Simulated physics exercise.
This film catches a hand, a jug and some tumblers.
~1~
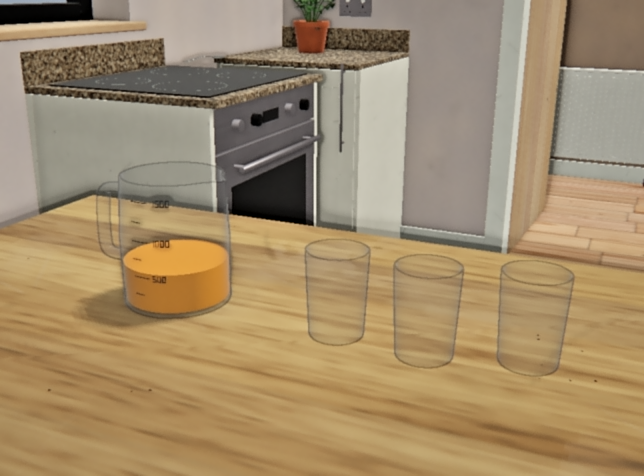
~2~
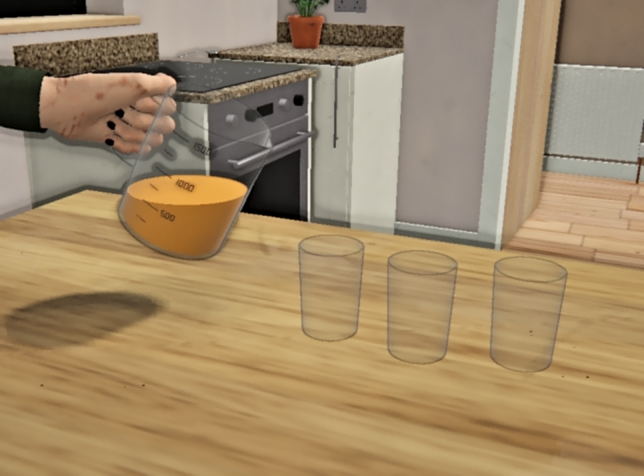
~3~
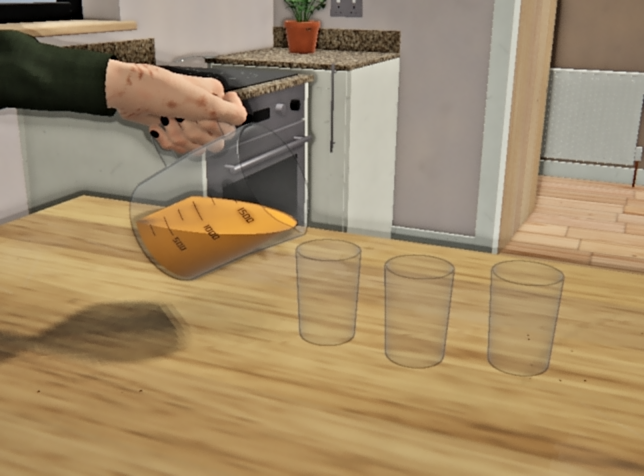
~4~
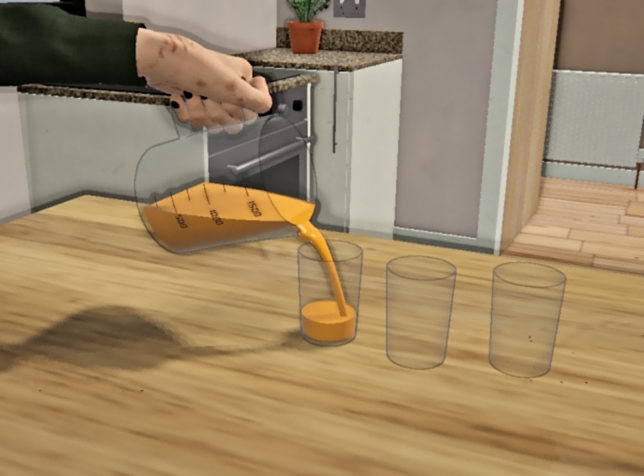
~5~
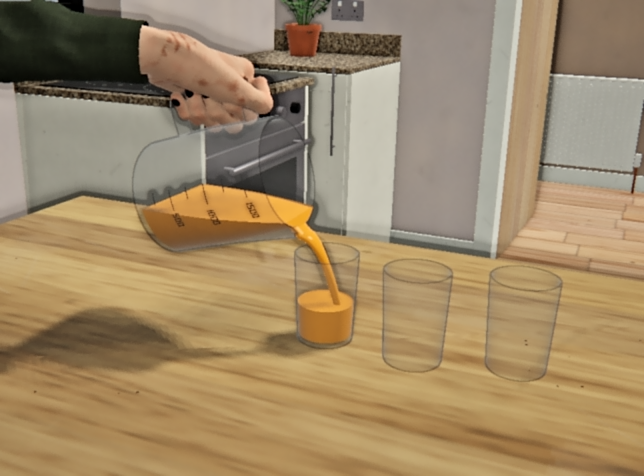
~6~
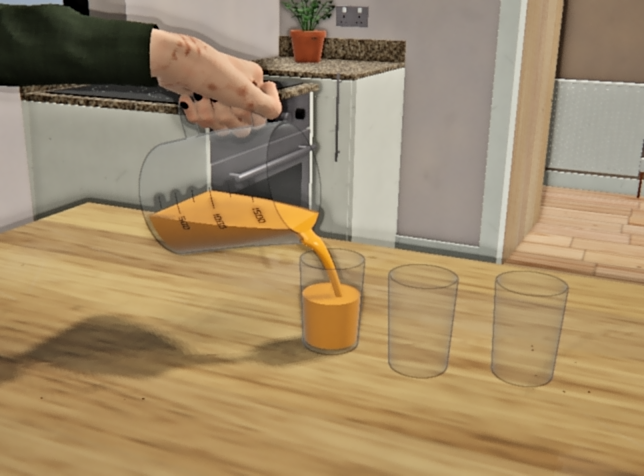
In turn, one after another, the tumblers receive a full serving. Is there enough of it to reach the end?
The last one misses out.
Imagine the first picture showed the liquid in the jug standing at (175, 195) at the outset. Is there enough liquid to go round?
My call: Suffices.
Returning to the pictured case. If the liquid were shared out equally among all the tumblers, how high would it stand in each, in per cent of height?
Shared level: Approx. 70 per cent.
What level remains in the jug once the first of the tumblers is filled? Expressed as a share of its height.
About 15 per cent.
Soon after, the first is about three quarters full.
Later, the first is done and the jug has about half of its load.
In the end, the jug is empty with two filled and the next at about a quarter of a serving.
